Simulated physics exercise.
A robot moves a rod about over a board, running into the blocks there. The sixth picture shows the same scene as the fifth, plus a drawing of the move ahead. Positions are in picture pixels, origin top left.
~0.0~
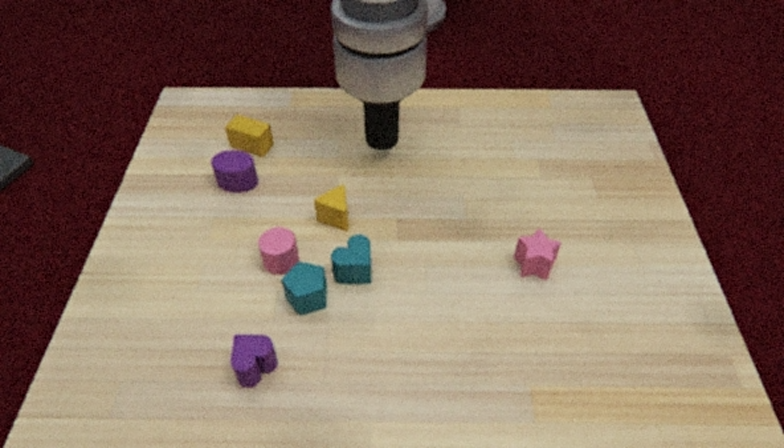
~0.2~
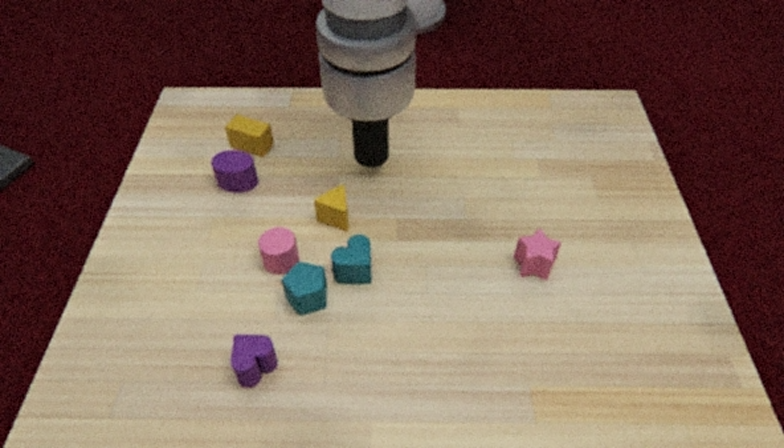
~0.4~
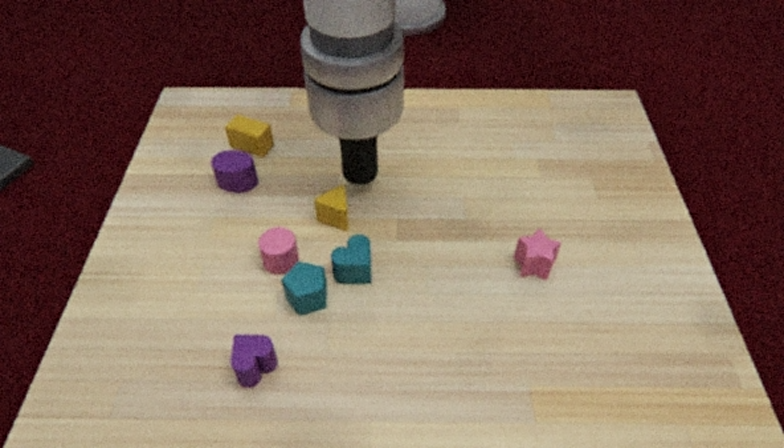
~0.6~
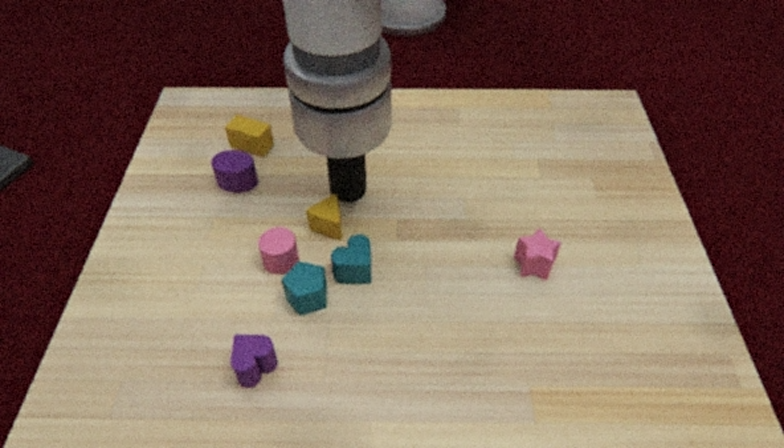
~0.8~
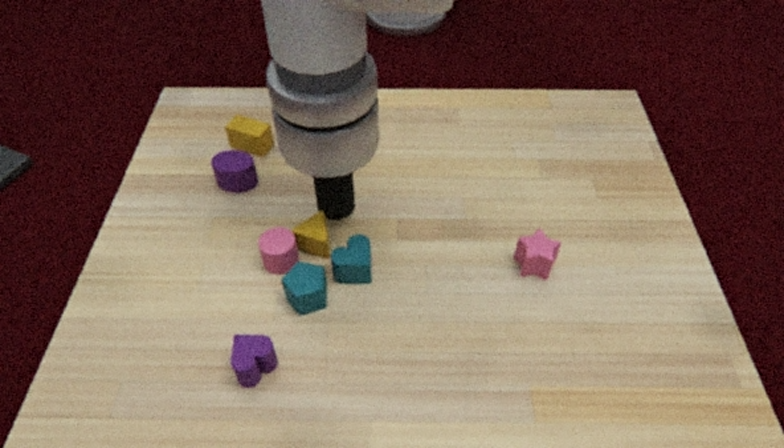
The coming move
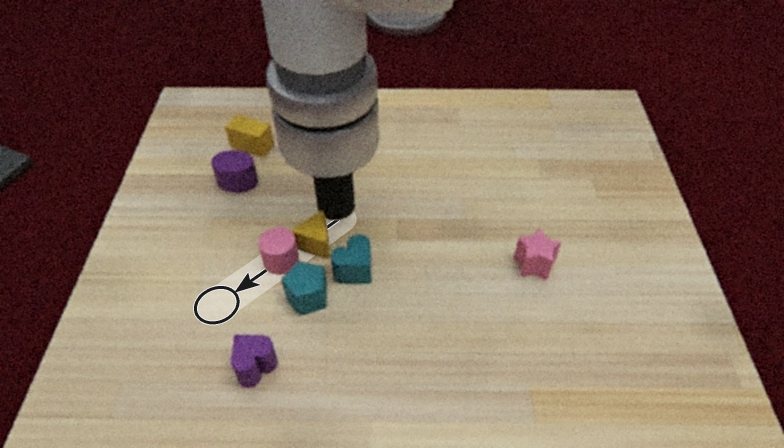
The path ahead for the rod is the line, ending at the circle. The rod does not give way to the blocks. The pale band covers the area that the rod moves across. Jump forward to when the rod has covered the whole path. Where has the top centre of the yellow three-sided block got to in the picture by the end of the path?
My best guess is (267, 279).
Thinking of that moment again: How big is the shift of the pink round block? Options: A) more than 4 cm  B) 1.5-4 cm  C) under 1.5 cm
I'll go with A - more than 4 cm.
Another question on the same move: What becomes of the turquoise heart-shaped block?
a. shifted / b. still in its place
The answer is b.
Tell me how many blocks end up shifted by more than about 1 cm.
It displaces two.
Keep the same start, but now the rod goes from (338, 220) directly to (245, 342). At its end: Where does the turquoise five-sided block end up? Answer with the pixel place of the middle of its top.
It ends at (287, 325).
The drawn path runs from (338, 220) directly to (217, 305).
On the path given first. One third of the way, rod at (298, 233); pink round block at (258, 258); yellow three-sided block at (291, 252), turned 70° anticlockwise.
Two thirds of the way, rod at (256, 262); pink round block at (228, 284); turquoise five-sided block at (306, 283), turned 20° anticlockwise; yellow three-sided block at (272, 277), turned 110° anticlockwise.
At the end, rod at (212, 292); pink round block at (192, 321); turquoise five-sided block at (306, 283), turned 20° anticlockwise; yellow three-sided block at (267, 279), turned 125° anticlockwise; turquoise heart-shaped block not moved.
